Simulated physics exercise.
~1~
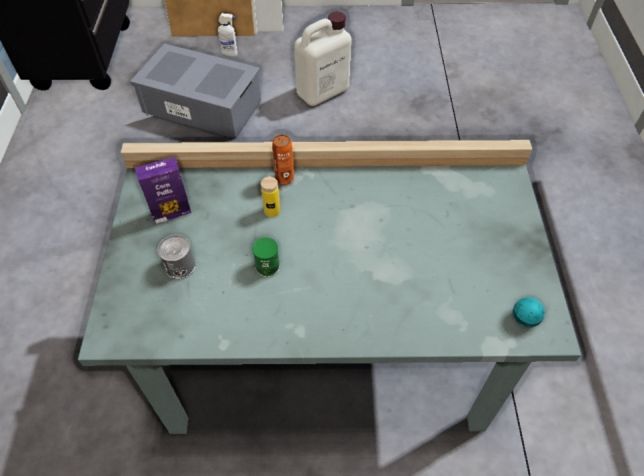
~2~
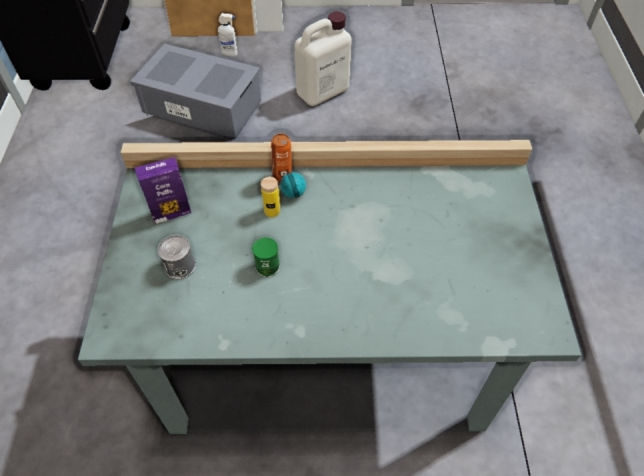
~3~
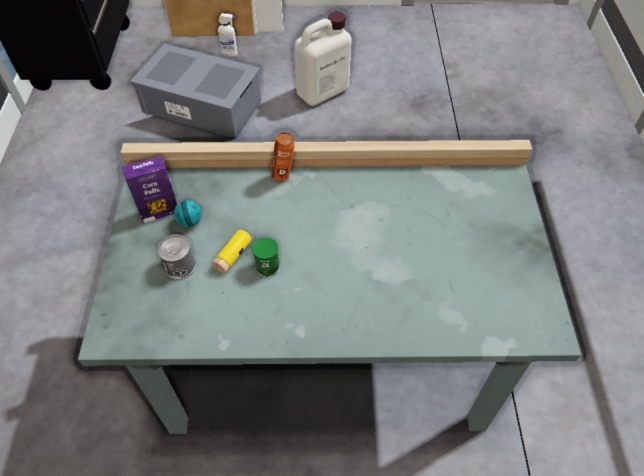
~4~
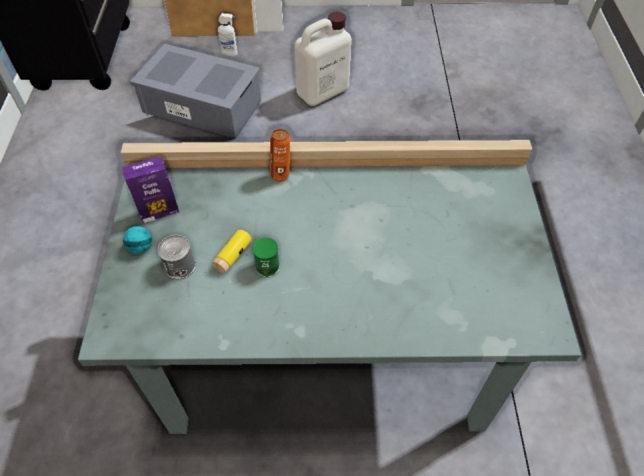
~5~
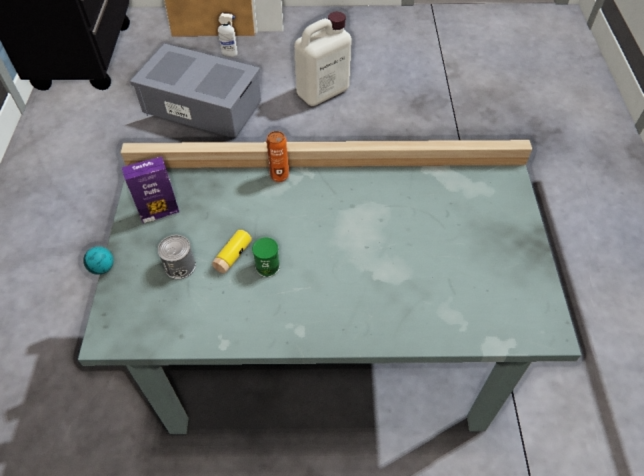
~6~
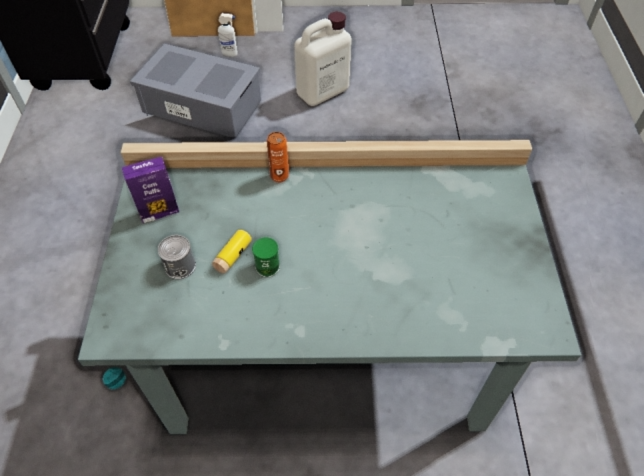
Table with a turquoise ball rolling to the rail, yellow shaker toppling, purple packet shifting, and ball dropping off the left edge.
